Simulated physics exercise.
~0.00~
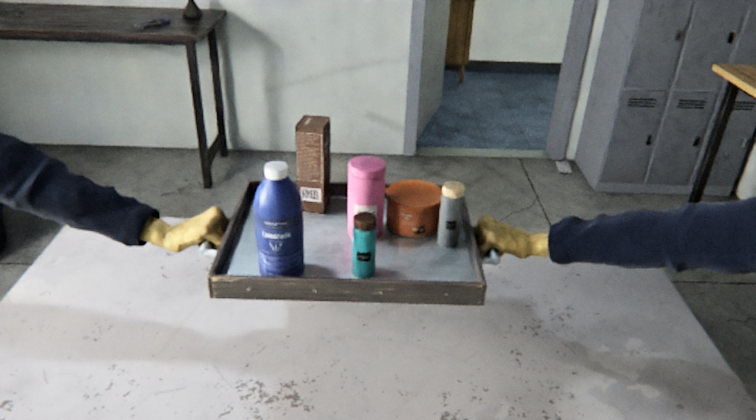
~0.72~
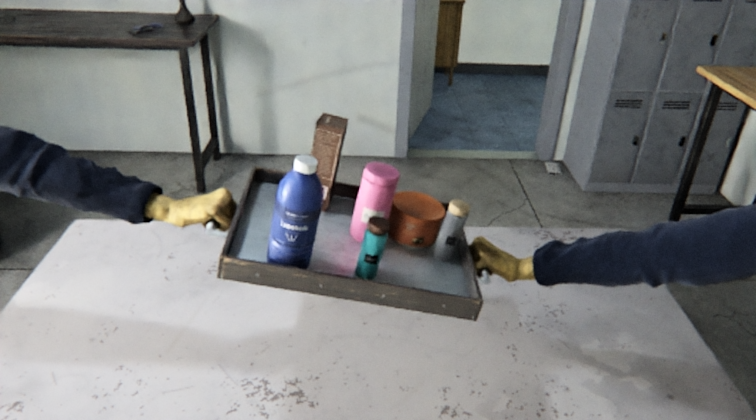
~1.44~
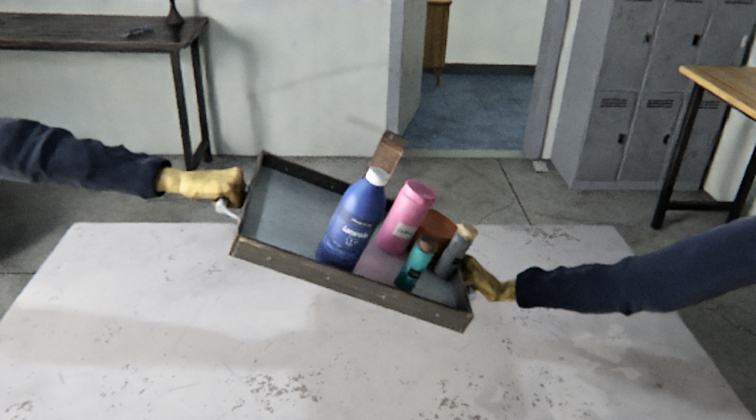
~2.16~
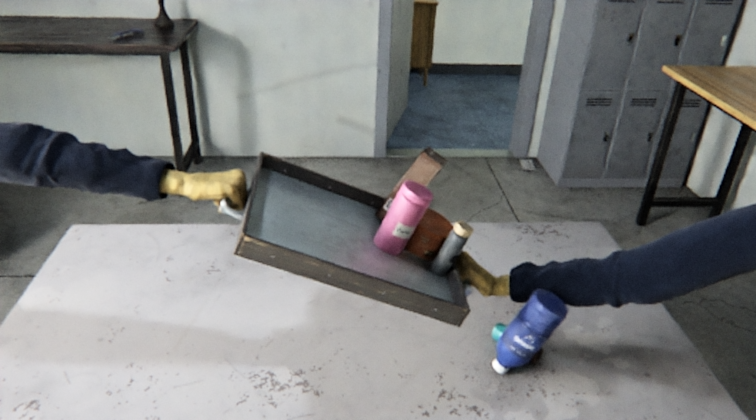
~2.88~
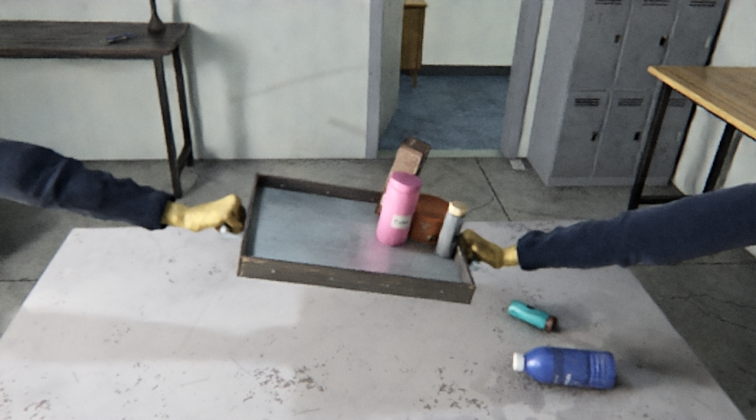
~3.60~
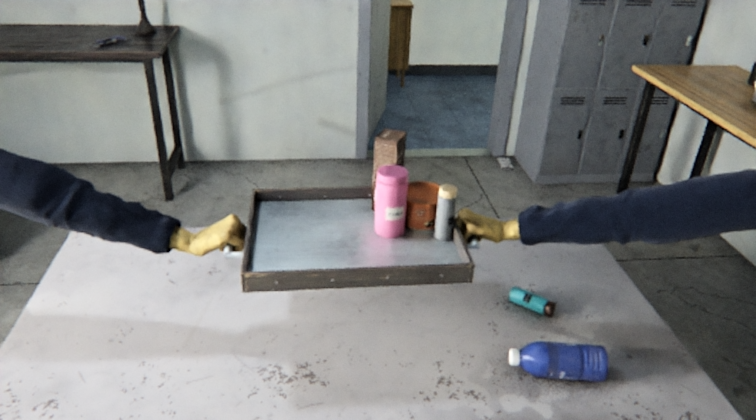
Gloved hands tipping a tray right side down, containers sliding, blue and turquoise bottles falling onto the table, then levelling the tray.
